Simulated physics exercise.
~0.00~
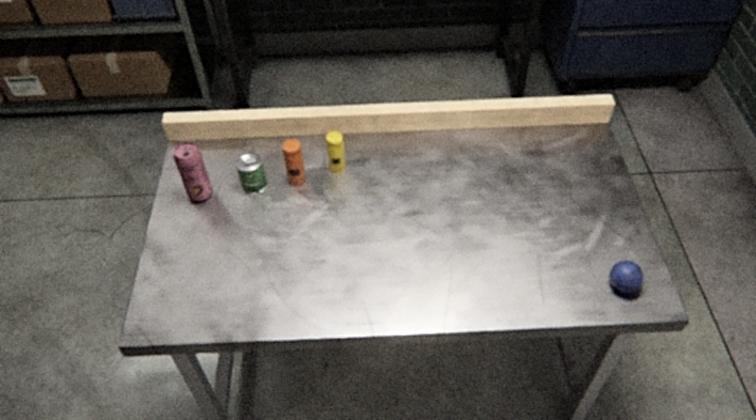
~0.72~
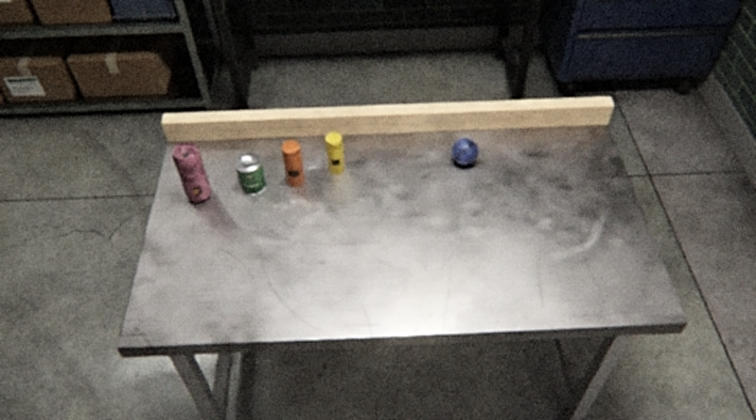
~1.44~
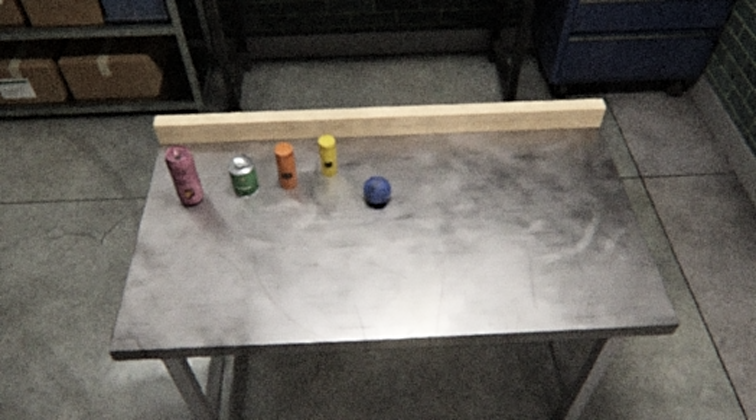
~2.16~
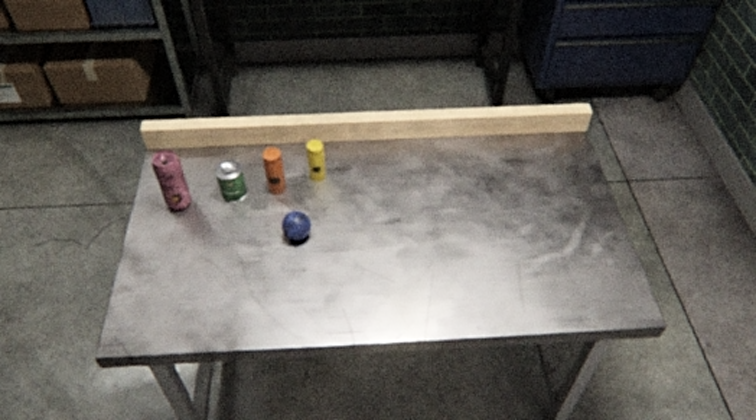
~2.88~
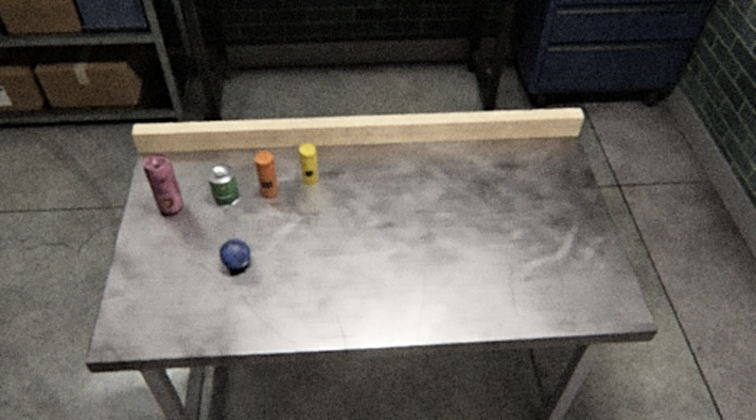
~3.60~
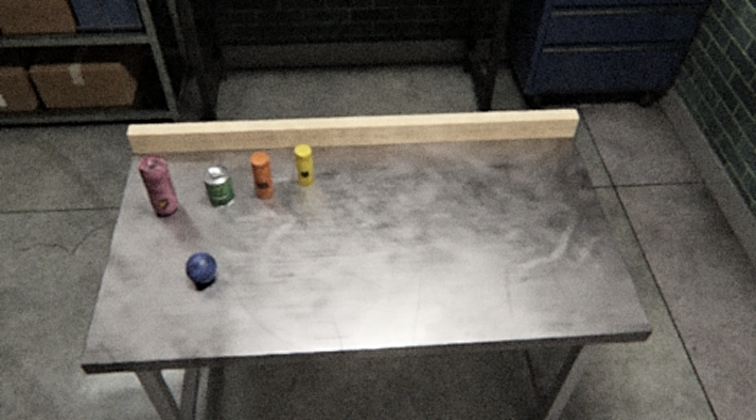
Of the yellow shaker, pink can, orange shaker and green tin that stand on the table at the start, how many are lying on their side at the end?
None of them are lying on their side. The two shakers, the can and the tin all still stand upright at the end.
